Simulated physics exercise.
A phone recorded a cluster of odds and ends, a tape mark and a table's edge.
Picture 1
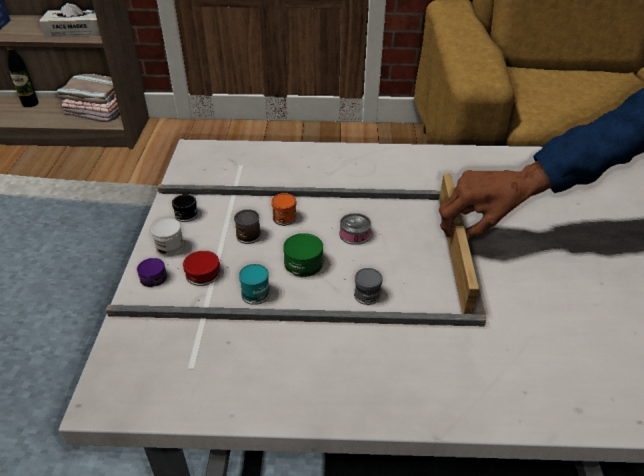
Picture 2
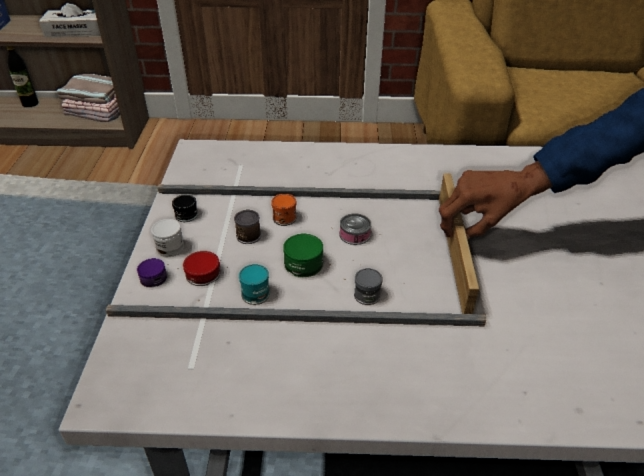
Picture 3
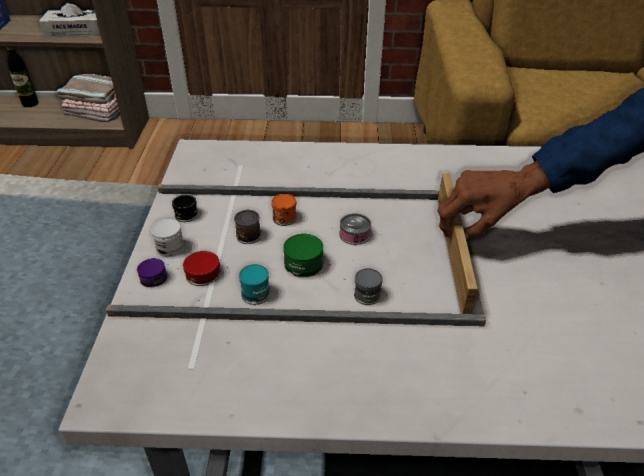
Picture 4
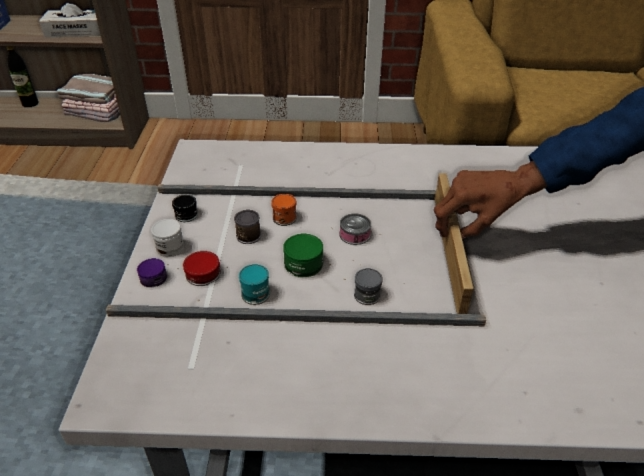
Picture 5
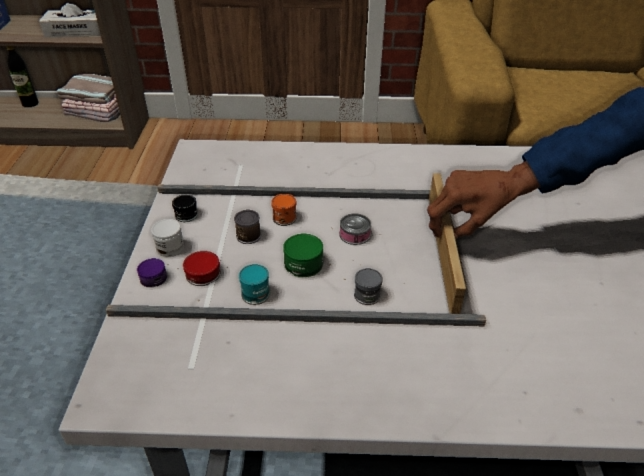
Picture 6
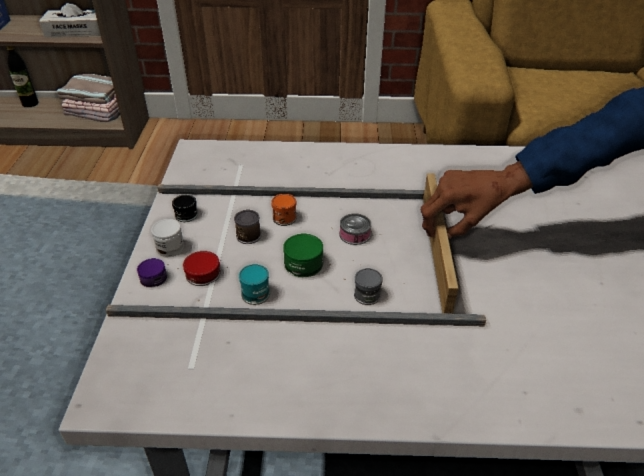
A hand at the right moves a wooden board a short way left between two rails on a pale table, while the small coloured containers in front of it, some beyond a pale tape line, stay still and untouched.
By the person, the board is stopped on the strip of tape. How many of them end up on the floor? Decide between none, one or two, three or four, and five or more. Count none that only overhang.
Decision: None.
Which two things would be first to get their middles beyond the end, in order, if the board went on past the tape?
Order, earliest first: Purple tub, white tub.
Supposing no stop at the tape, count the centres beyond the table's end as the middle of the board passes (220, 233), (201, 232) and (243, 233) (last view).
Respectively, 0, 1 and 0.
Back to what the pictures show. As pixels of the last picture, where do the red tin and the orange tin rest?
Look around (163, 272) for the first and around (216, 207) for the second.
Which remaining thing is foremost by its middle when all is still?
The purple tub.
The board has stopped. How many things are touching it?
The answer is 4.
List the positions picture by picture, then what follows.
The first frame shows purple tub (152, 272); white tub (168, 238); black tin (185, 208); board (456, 238); tape (221, 247).
The second frame shows white tub (168, 238); pink tin (355, 229).
The third frame shows black tin (185, 208); turquoise tin (255, 284).
The fourth frame shows purple tub (152, 273); red tin (202, 268).
The fifth frame shows white tub (168, 238); brown tin (248, 227).
The sixth frame shows purple tub (152, 273); white tub (168, 238); black tin (185, 208); board (438, 238); tape (221, 247).
Soon after, none off yet; purple tub at rest near (152, 273); white tub at rest near (168, 238); black tin at rest near (185, 208).
At rest, the number that fall off is zero.
